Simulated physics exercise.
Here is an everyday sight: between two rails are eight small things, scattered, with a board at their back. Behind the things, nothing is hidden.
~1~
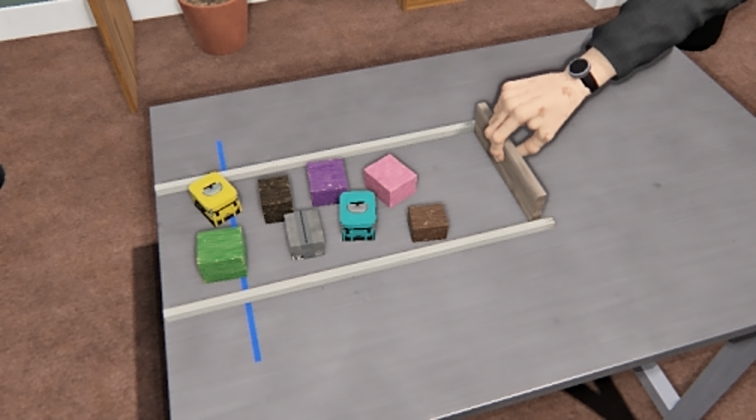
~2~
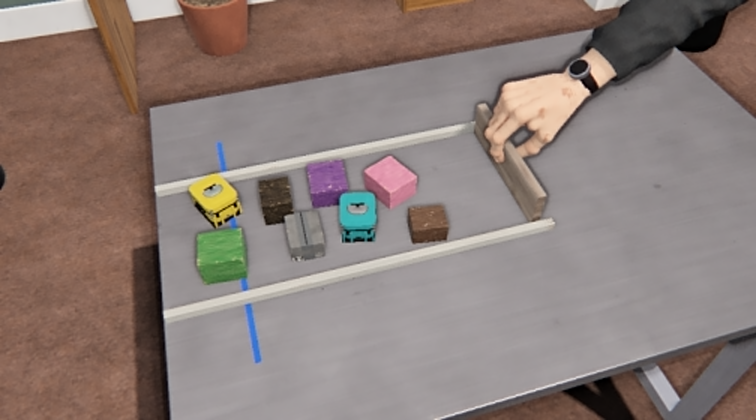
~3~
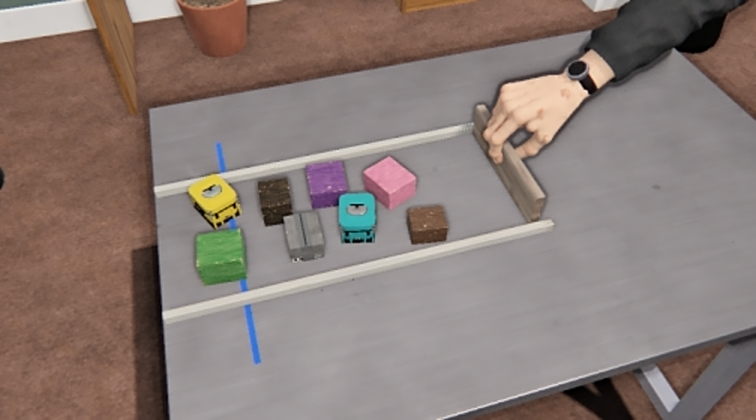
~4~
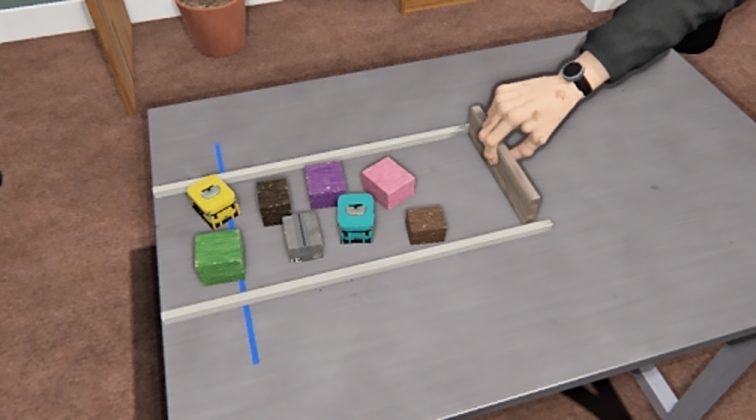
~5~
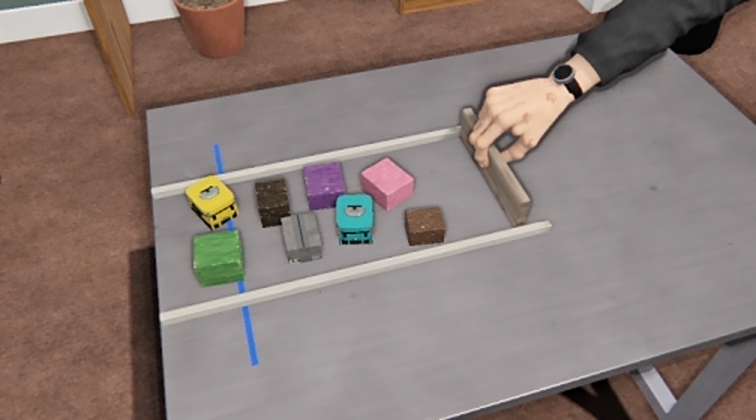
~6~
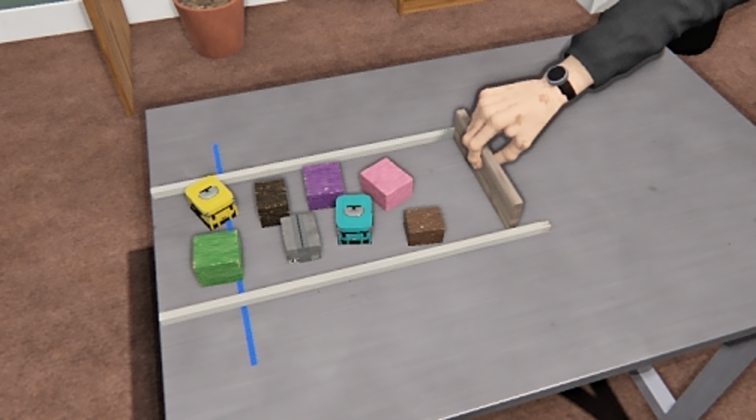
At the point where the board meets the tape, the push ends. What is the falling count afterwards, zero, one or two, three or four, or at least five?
Afterwards the falling count is three or four.
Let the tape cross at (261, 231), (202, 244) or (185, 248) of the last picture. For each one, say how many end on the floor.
The counts come to 2, then 5, then 6.
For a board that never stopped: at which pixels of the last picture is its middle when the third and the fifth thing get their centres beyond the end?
About (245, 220) and about (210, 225).
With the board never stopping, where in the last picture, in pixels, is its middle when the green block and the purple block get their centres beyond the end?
Estimated middle: (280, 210), and (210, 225) for the other.
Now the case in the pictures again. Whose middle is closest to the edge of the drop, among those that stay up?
Result - the purple block.
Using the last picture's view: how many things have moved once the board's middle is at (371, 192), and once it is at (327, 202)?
Tally: First 5; then 8.
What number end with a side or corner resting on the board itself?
At rest, 2 are in contact.
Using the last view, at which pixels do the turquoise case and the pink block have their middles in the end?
Turquoise case: About (189, 256); pink block: About (209, 217).
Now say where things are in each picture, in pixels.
Green block (223, 255); yellow case (215, 199); black block (277, 200); board (507, 160); tape (235, 234), in the first frame.
Yellow case (216, 200); board (507, 161), in the second frame.
Black block (276, 202); turquoise case (357, 218), in the third frame.
Green block (221, 258); pink block (388, 183), in the fourth frame.
Yellow case (212, 202); brown block (424, 226), in the fifth frame.
Green block (219, 259); yellow case (211, 202); black block (273, 203); board (485, 168); tape (231, 237), in the sixth frame.
Soon after, none off yet; green block at rest near (219, 259); yellow case at rest near (211, 202); black block at rest near (273, 203).
After that, none off yet; green block at rest near (219, 259); yellow case at rest near (211, 202); black block displaced a little near (253, 207).
And then, none off yet; green block displaced about its own width near (155, 276); yellow case displaced about its own width near (151, 210); black block displaced well along near (184, 221).
In the end, the number that fall off is three or four; gone, grey box, black block, yellow case and green block.
